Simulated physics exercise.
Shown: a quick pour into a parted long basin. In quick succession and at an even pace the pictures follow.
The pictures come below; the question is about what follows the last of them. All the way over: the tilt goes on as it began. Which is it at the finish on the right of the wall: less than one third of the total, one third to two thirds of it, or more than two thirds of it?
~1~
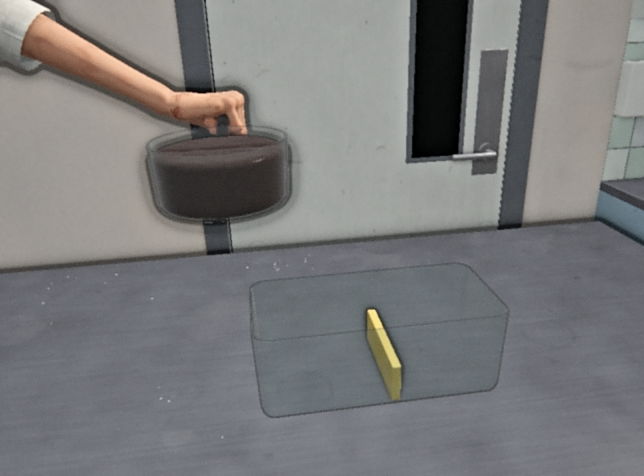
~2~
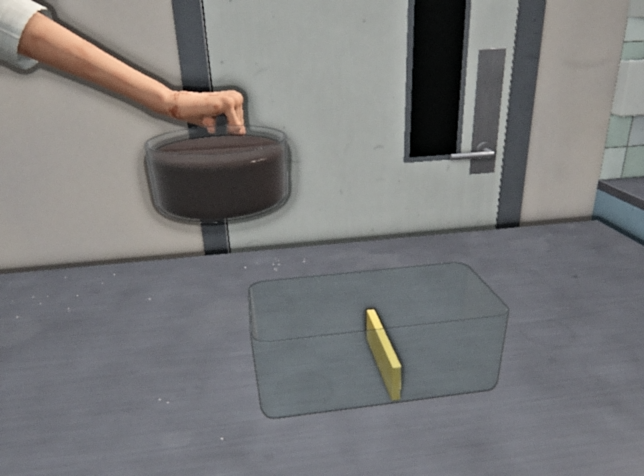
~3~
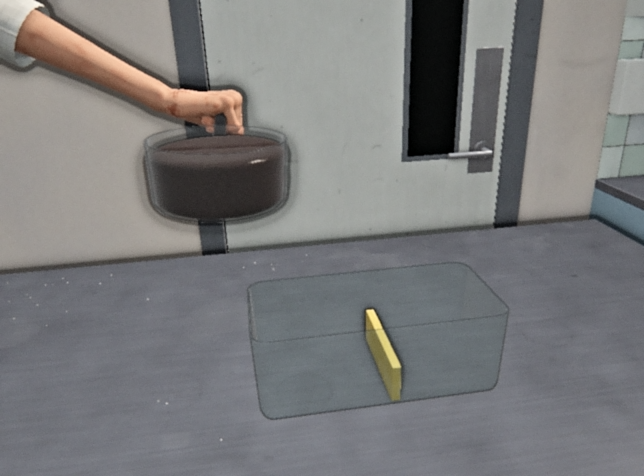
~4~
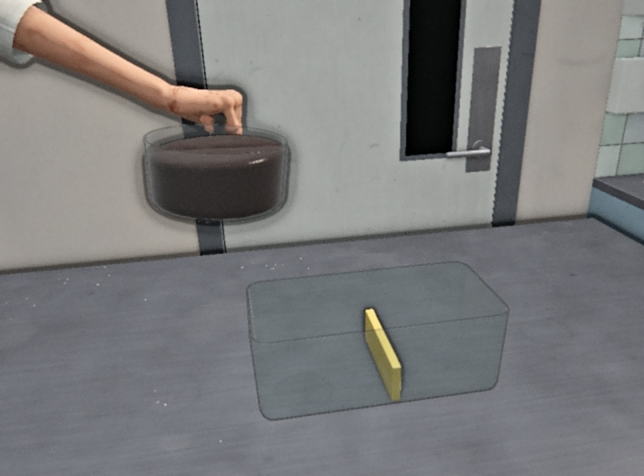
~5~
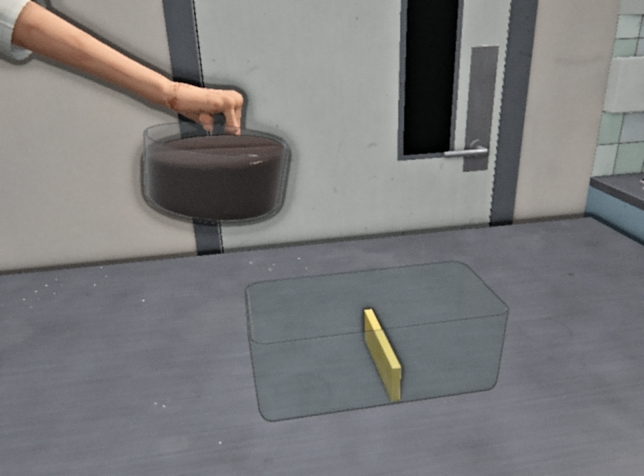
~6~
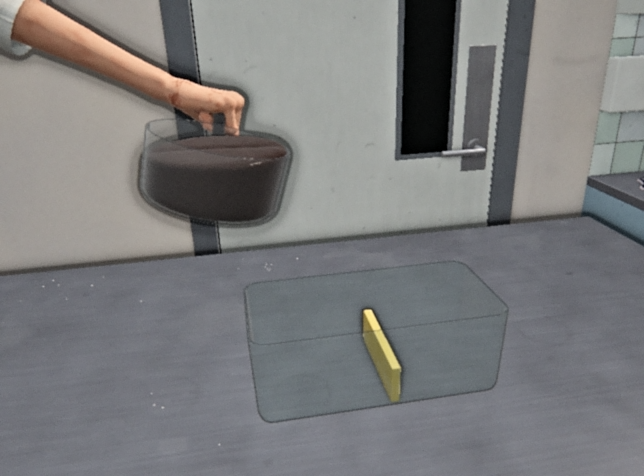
At the finish the right of the wall has less than one third of the total.
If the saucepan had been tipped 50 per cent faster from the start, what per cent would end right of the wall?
Close to 5 out of every hundred.
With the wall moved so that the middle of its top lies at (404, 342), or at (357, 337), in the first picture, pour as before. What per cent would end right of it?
You'd get roughly 10 per cent the first time and roughly 50 per cent the second.
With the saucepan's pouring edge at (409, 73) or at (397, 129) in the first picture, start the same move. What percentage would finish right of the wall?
First try: 70 percent; second try: 85 percent.
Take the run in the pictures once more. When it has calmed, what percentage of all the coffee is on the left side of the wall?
I'd put it at about 90 per cent.
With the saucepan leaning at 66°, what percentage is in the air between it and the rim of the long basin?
Share in flight: Approx. 35 %.
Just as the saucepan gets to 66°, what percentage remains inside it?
Looks like roughly 50 percent is still held.
A moment on, the saucepan is tipped part way and 50 per cent is still to pour, 13 is left of the wall and 0 right of it.
Next, the saucepan is tipped on its side and 11 per cent is still to pour, 69 is left of the wall and 8 right of it.
Then the saucepan is tipped on its side and 1 per cent is still to pour, 86 is left of the wall and 9 right of it.
Later the saucepan is tipped on its side and 0 per cent is still to pour, 88 is left of the wall and 10 right of it.
In the end 89 per cent lies left of the wall, 10 right of it and 2 outside.
